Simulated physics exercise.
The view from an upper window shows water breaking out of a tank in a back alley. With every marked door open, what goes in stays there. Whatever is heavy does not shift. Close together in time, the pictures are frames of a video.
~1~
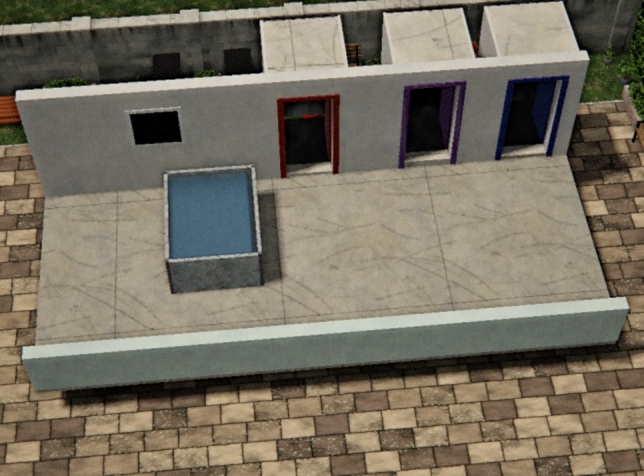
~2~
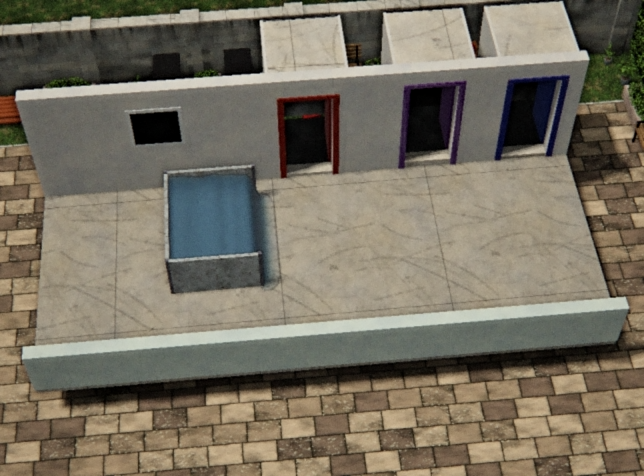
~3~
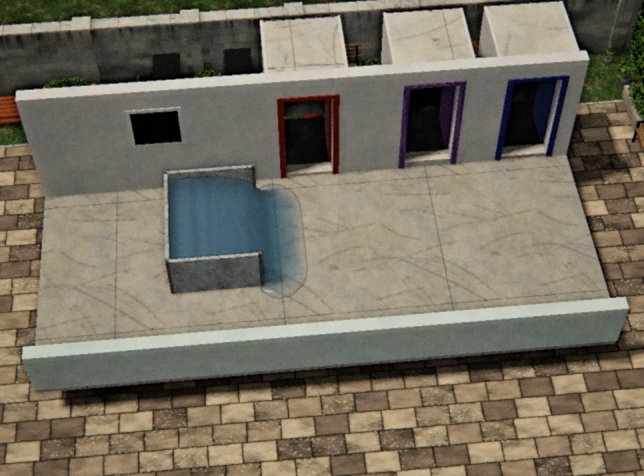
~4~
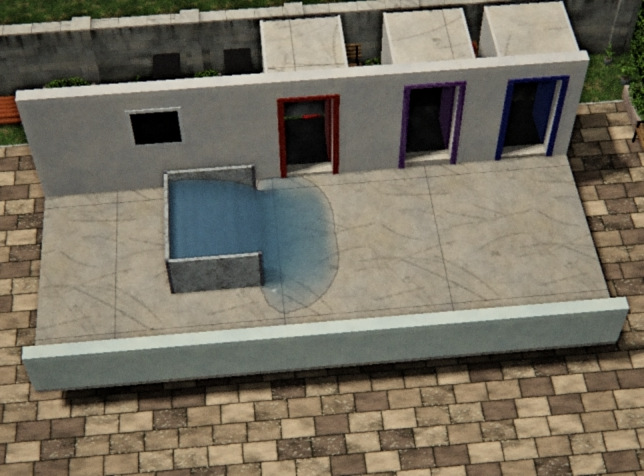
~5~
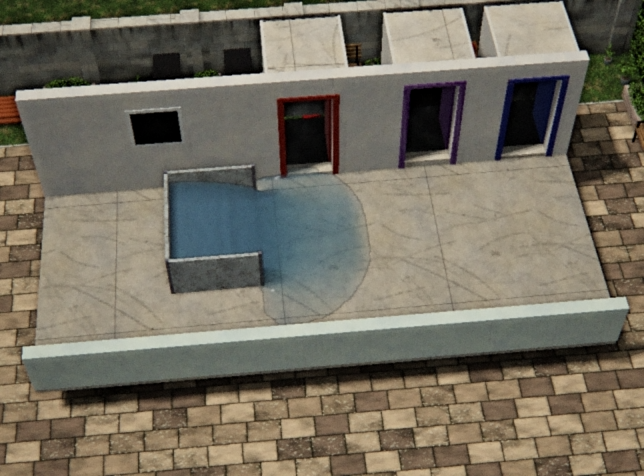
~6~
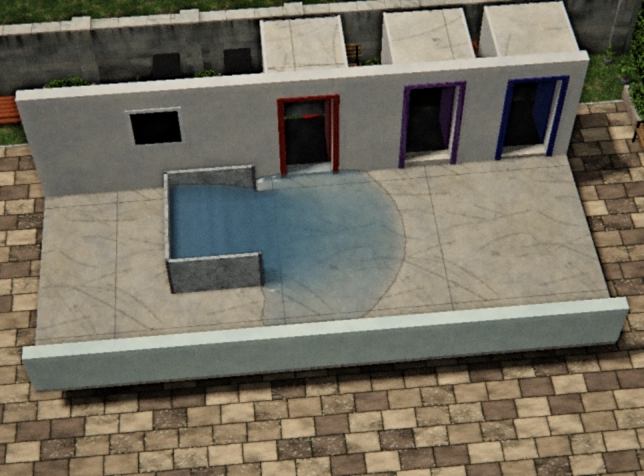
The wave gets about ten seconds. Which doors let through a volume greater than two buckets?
Checking each one: The purple door lets through less or just two; the blue door lets through less or just two; the red door lets through more.
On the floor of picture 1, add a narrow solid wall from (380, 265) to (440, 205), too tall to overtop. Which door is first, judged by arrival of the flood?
Answer - the red one.
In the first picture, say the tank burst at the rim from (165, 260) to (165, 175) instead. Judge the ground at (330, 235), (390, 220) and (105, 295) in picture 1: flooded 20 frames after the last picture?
Untouched, untouched, soaked.
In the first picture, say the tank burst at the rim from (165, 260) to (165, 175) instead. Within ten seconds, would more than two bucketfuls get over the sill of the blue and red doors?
In short: Blue falls short, red falls short.
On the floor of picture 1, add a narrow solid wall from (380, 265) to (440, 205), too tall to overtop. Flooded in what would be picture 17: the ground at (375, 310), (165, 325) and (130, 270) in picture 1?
Lab note - spot 1 inundated, spot 2 parched, spot 3 parched.
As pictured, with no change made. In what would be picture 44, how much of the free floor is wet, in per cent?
I reckon 65 per cent or so.
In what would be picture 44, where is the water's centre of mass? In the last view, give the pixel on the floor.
It is around (386, 249).
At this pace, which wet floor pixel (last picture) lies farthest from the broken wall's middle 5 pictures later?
Roughly at (556, 226).
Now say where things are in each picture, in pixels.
In the first frame, still water in the water tank at (212, 215).
In the second frame, water pours out at (257, 231) and has run to (265, 288).
In the third frame, water pours out at (257, 232) and has run to (289, 292).
In the fourth frame, the front is at (296, 178), out from the gap at (257, 233).
In the fifth frame, the front is at (352, 289), out from the gap at (257, 234).
In the sixth frame, the front is at (396, 213), out from the gap at (257, 234).
A moment on, water covers 50 % of the floor; the purple door wet at the sill, nothing in, the blue door not reached, the red door over two buckets in.
Next, water covers 65 % of the floor; the purple door wet at the sill, nothing in, the blue door wet at the sill, nothing in, the red door over two buckets in.
Then, water covers 65 % of the floor; the purple door wet at the sill, nothing in, the blue door wet at the sill, nothing in, the red door over two buckets in.
Later, water covers 65 % of the floor; the purple door wet at the sill, nothing in, the blue door wet at the sill, nothing in, the red door over two buckets in.
In the end, water covers 70 % of the floor; the purple door wet at the sill, nothing in, the blue door wet at the sill, nothing in, the red door over two buckets in.
